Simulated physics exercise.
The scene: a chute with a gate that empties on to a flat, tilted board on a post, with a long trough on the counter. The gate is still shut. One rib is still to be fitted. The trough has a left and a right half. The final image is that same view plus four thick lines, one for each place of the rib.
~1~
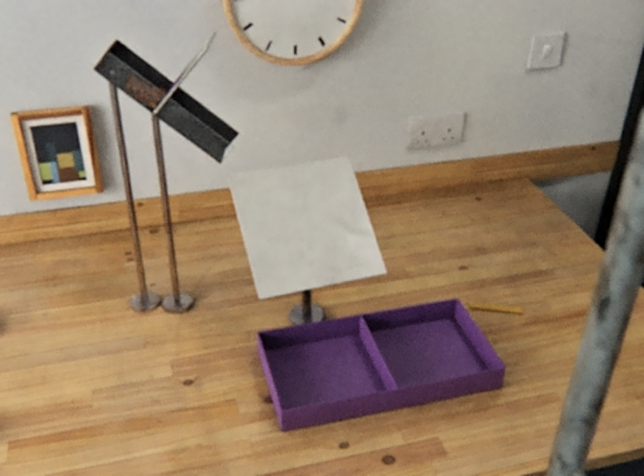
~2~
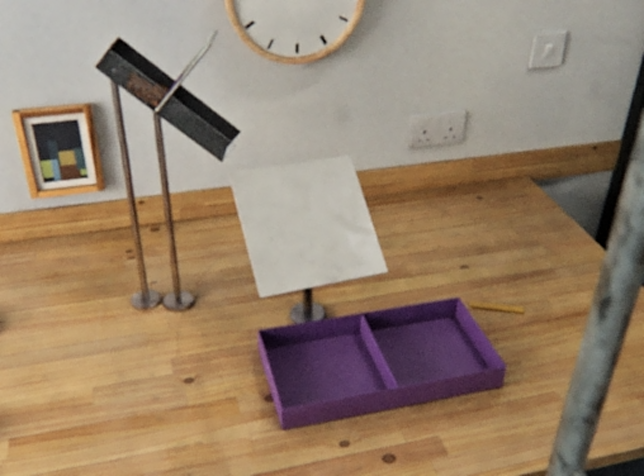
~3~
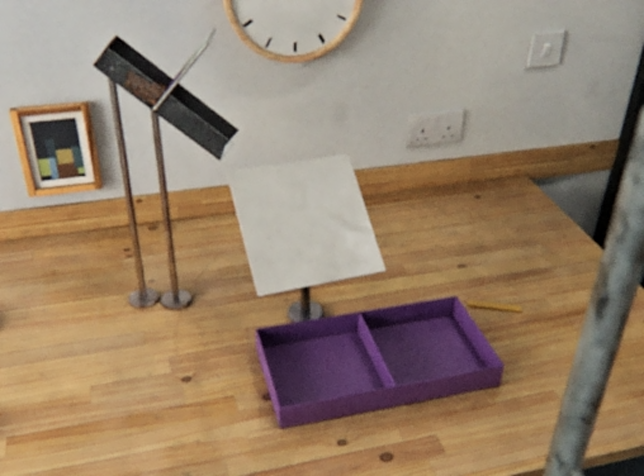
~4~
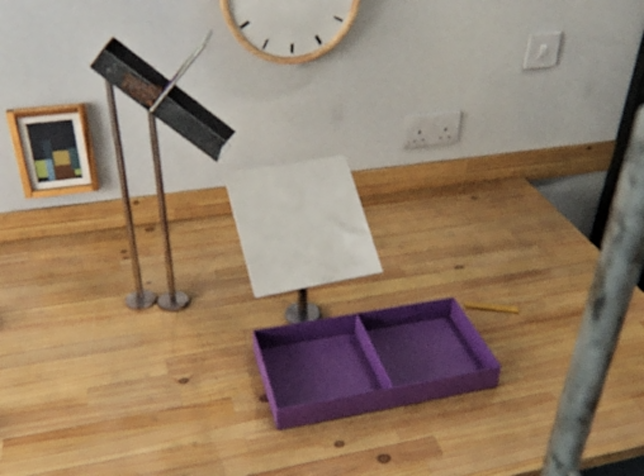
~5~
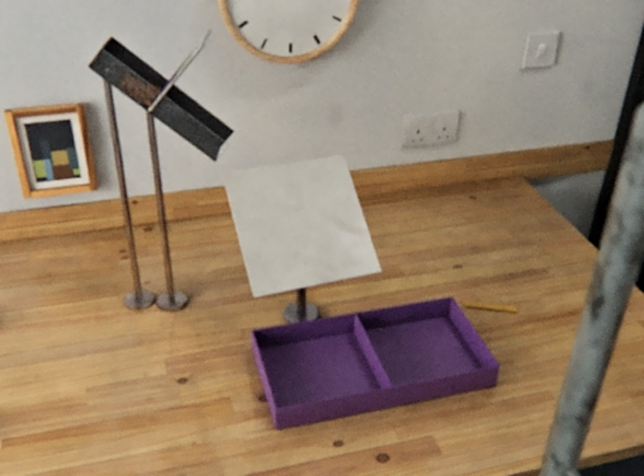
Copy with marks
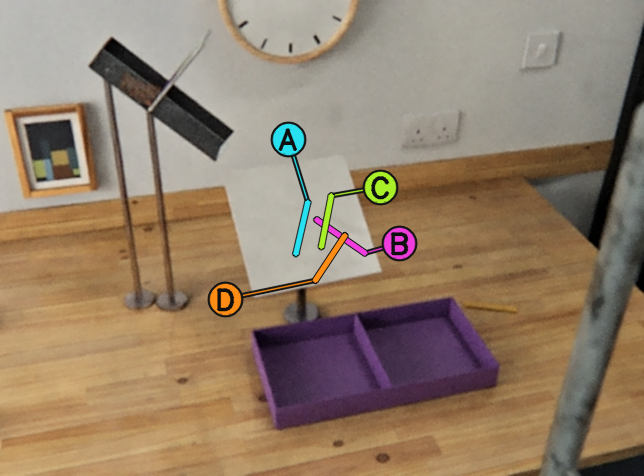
We see a dark, sloping chute on two posts holding a brownish load behind a gate, beside a tilted white board and a purple two-part trough on a wooden counter; the view shifts slightly, but nothing else visibly moves.
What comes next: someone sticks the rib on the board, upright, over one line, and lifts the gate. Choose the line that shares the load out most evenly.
I would pick line B.
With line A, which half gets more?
More lands on the left.
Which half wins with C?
Left.
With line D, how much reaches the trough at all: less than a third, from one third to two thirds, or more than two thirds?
It is more than two thirds.
On the marked copy, line A from (307, 202) to (295, 253); line B from (316, 219) to (364, 253); line C from (331, 195) to (321, 246); line D from (344, 235) to (315, 280).
With A, of what is caught, all in the left half, none in the right.
With B, of what is caught, about half in the left half, about half in the right.
With C, of what is caught, nearly all in the left half, a stray few in the right.
With D, of what is caught, all in the left half, none in the right.
